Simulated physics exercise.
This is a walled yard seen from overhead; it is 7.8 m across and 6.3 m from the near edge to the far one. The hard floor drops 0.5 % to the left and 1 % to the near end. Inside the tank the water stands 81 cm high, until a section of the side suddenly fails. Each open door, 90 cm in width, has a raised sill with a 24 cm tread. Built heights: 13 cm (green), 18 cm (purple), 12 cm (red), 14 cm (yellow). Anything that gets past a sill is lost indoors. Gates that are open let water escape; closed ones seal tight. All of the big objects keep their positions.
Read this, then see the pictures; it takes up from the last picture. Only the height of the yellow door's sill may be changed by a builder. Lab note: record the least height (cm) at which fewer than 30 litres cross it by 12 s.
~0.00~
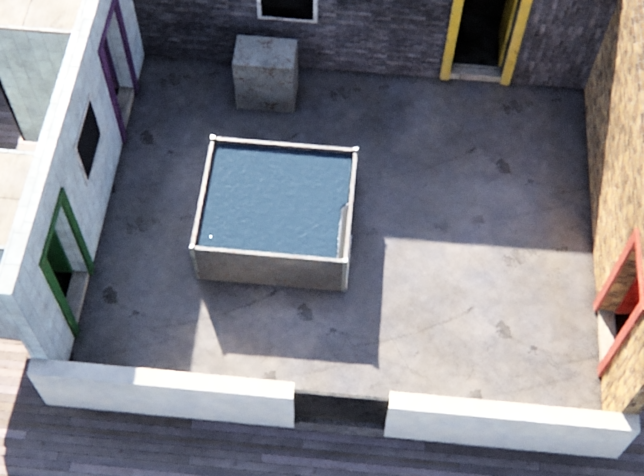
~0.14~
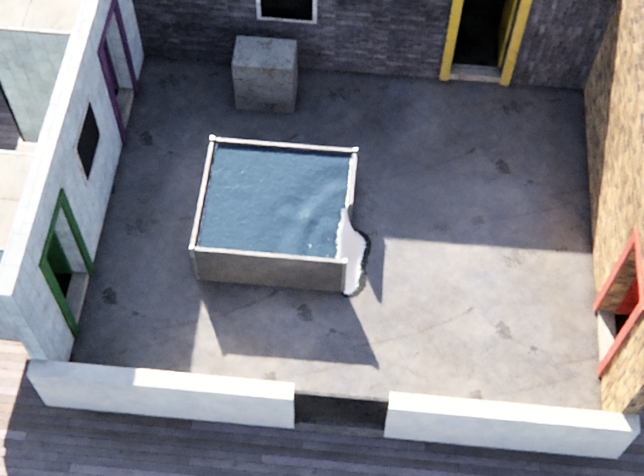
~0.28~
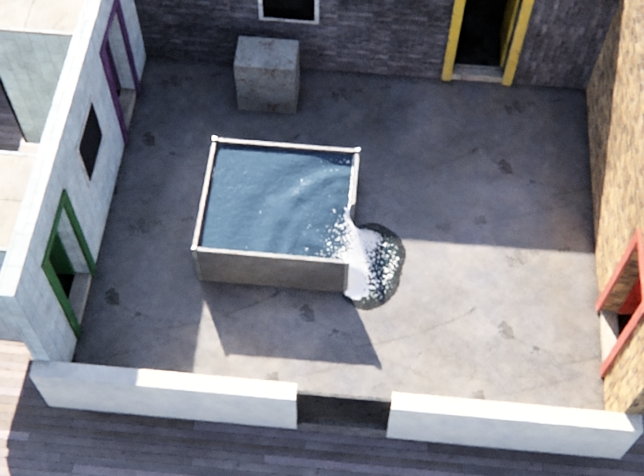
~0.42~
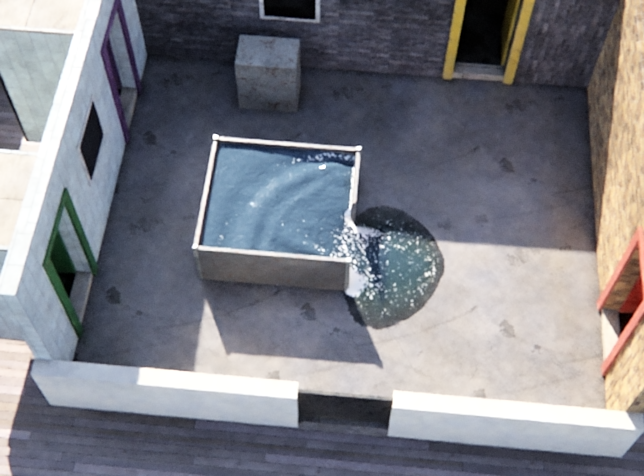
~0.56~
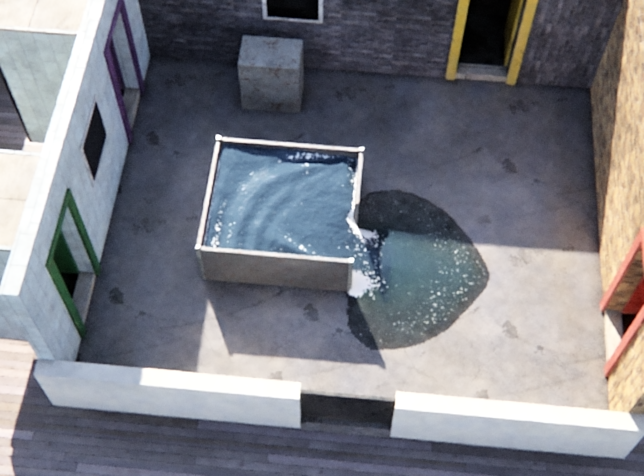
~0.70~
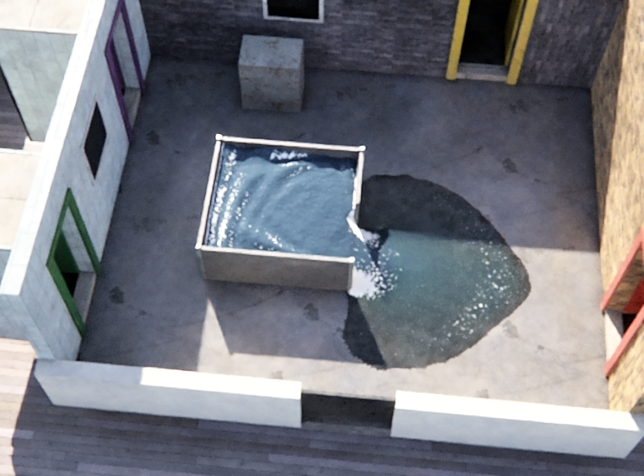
Least height: 7 cm.
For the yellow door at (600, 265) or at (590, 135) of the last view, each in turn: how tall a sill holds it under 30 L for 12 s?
21 and 9.0 cm.
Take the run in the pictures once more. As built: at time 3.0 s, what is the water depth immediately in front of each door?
In cm: Green 0, purple 0, red 28, yellow 0.
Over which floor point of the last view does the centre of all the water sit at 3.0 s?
(405, 261).
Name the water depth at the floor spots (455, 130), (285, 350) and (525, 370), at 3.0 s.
I'd read roughly 1, 0 and 10 cm there.
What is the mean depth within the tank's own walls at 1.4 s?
The average depth is some 57 cm.
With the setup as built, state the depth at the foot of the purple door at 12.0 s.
Some 10.0 cm.
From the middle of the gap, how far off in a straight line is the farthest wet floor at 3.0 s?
Reach: Approx. 5.4 m.
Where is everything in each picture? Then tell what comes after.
In the first picture, the tank at (277, 200) is whole and still, 81 cm deep; the yellow door at (483, 41) is dry.
In the second picture, water pours out at (345, 252) and has run 0.3 m, to (365, 252); about 7 cm deep outside, 81 cm at the back.
In the third picture, water pours out at (347, 253) and has run 0.8 m, to (397, 268); about 12 cm deep outside, 81 cm at the back.
In the fourth picture, the front is at (437, 277), 1.4 m from the gap at (348, 253); 2.1 m2 of floor is wet, 81 cm left at the back.
In the fifth picture, the gap is at (351, 253), the front 2.1 m out at (482, 281); the back of the tank holds 79 cm.
In the sixth picture, the front is at (522, 294), 2.7 m from the gap at (351, 252); 5.9 m2 of floor is wet, 70 cm left at the back; 2.5 m in a straight line remain to the yellow door at (490, 40).
After 1.4 s water covers 35 % of the floor, deepest (40 cm) near (367, 267); it has not reached the yellow door.
After 3.0 s water covers 40 % of the floor, deepest (31 cm) near (532, 426); it has not reached the yellow door.
After 12.0 s water covers 100 % of the floor, deepest (12 cm) near (71, 384); 5 cm at the yellow door, 0 litres in over its 14 cm sill.
At the yellow door as built, the water arrived by 3.4 s and peaked near 13 cm at 6.6 s.
With a sill of 6 cm, 44 litres would have come in within the 12 s; with 8.5 cm, 13 litres. So under 30 litres takes about 7 cm.
